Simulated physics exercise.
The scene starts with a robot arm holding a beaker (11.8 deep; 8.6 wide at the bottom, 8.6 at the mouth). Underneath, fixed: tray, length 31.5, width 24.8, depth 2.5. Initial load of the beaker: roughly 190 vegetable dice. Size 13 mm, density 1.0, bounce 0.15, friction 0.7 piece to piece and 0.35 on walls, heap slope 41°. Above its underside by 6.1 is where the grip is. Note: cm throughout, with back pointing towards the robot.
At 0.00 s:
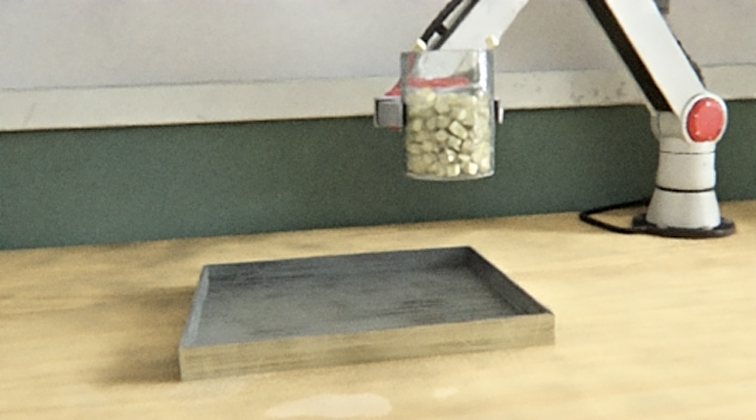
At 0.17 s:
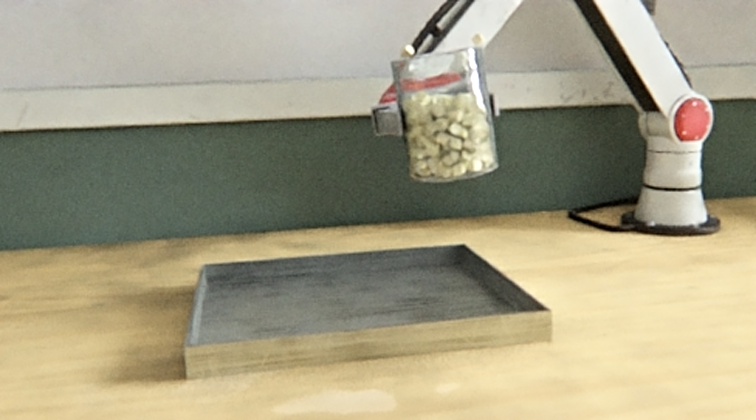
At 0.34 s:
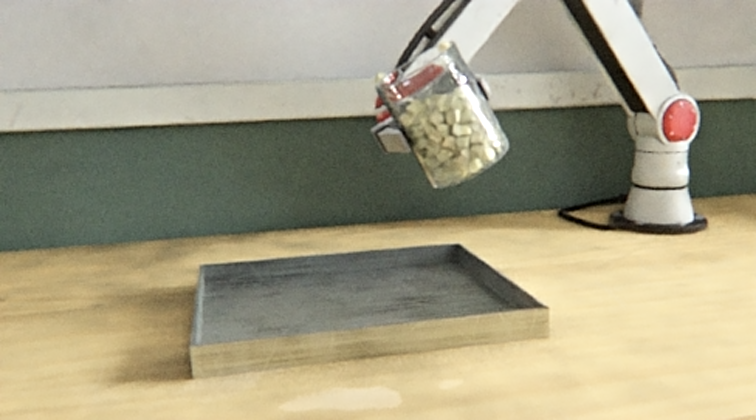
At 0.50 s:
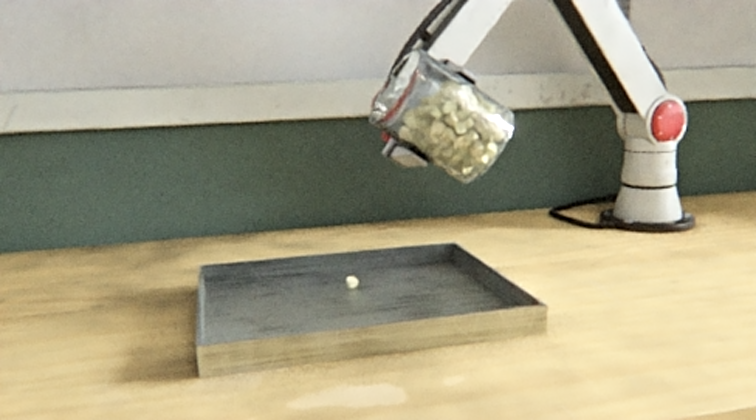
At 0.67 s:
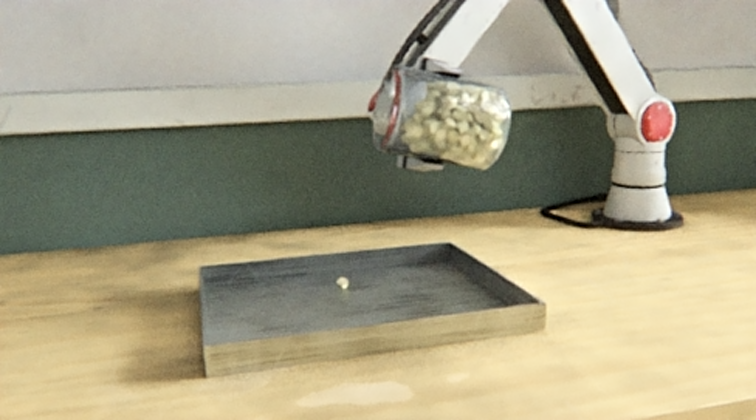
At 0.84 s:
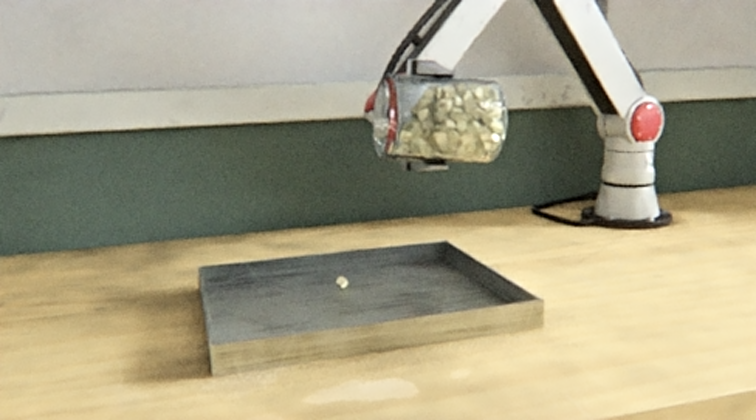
Robot arm tilting a clear beaker of pale vegetable dice onto its side above a grey tray, one piece dropping in.
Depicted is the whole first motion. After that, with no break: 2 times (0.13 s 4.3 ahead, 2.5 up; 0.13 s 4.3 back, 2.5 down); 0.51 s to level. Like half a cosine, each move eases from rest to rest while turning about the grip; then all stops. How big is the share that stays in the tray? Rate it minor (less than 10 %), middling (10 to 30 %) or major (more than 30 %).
Major, more than 30 %.
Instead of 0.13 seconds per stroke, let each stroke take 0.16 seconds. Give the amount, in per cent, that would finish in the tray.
In that case it would be near 45 percent.
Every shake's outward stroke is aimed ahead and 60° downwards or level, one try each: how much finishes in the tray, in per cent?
Near 5 and 55 percent respectively.
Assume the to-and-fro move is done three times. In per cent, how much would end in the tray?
In that case, some 80 per cent.
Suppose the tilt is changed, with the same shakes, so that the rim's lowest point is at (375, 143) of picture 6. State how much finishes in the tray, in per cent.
35 percent or so.
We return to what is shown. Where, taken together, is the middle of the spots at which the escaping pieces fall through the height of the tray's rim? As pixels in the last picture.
I'd say somewhere around (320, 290).
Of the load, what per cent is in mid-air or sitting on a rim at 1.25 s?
3 %.
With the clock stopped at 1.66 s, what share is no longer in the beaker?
Around 65 percent at that moment.
By 1.25 s, tilted 85° forward, highest piece 23 above the table; 118 in the beaker, 66 in the tray, 5 in flight or on a rim.
By 1.66 s, tilted 30° forward, highest piece 22 above the table; 125 in the tray, 64 in the beaker.
By 2.07 s, level, highest piece 20 above the table; 125 in the tray, 64 in the beaker.
By 3.12 s, level, highest piece 20 above the table; 125 in the tray, 64 in the beaker.
Final count, 125 in the tray, 64 in the beaker. That is 66 % in the tray.
